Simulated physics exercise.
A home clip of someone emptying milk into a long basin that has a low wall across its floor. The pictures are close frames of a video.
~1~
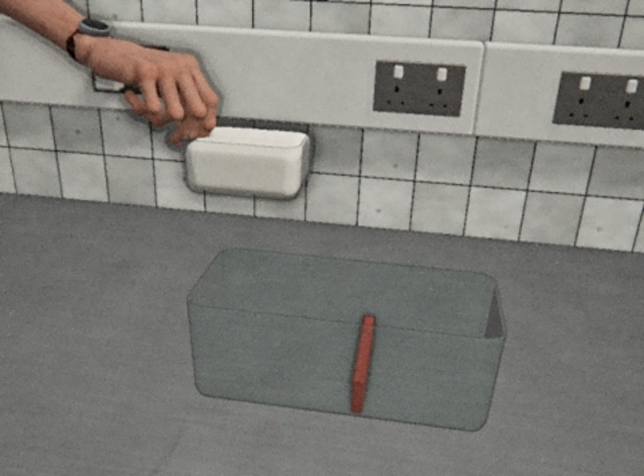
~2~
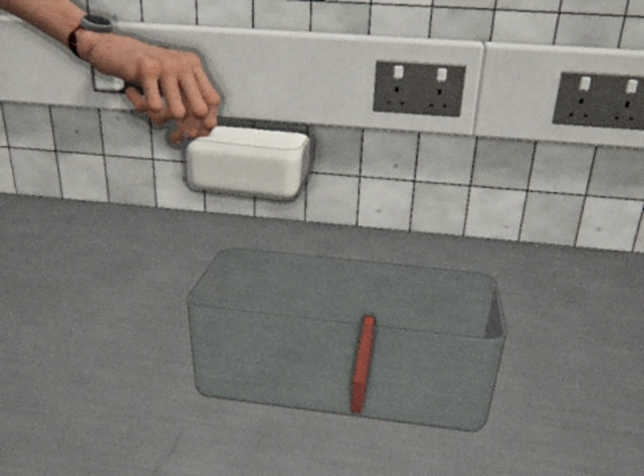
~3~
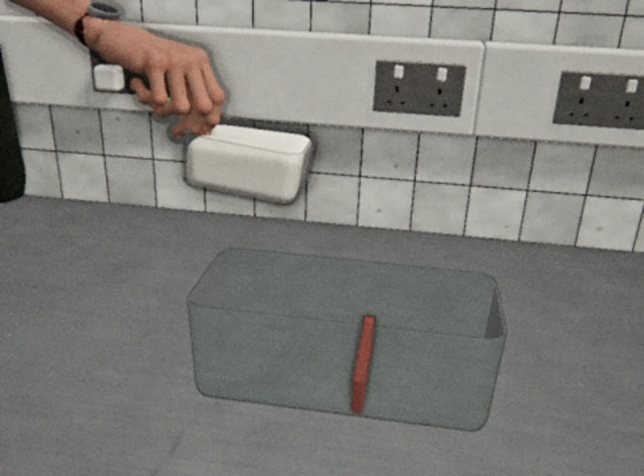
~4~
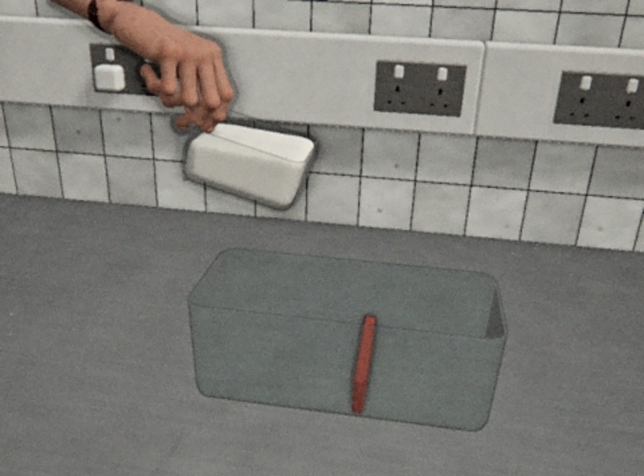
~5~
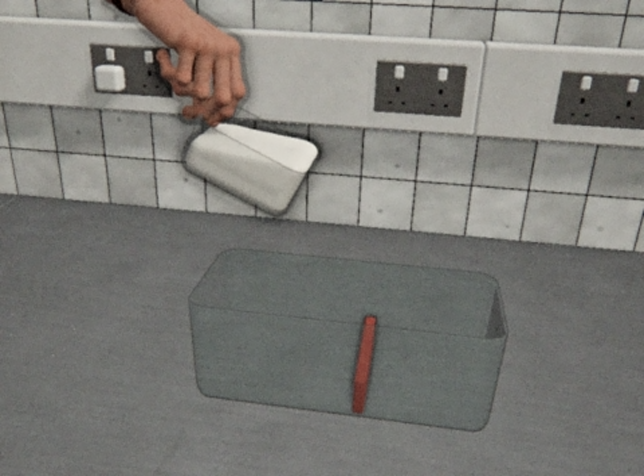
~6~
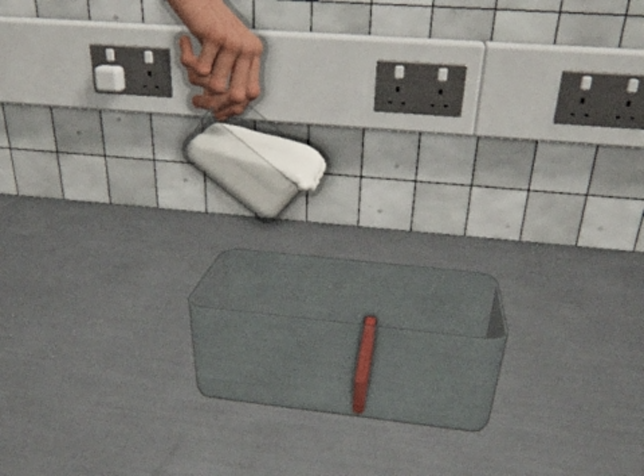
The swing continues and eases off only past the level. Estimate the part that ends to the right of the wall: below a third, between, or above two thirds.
The share right of the wall is not even a third.
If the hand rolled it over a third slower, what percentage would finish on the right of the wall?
About 45 per cent.
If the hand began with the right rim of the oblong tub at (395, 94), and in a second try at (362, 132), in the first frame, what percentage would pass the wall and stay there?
The first gives 80 %, the second 75 %.
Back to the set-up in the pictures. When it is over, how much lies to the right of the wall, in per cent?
Close to 20 per cent.
A moment on, the oblong tub is tipped right over and 10 per cent is still to pour, 35 is left of the wall and 10 right of it.
Next, the oblong tub is tipped right over and 1 per cent is still to pour, 75 is left of the wall and 20 right of it.
Then the oblong tub is tipped right over and 0 per cent is still to pour, 74 is left of the wall and 21 right of it.
Later the oblong tub is tipped right over and 0 per cent is still to pour, 75 is left of the wall and 22 right of it.
In the end 76 per cent lies left of the wall, 22 right of it and 3 outside.
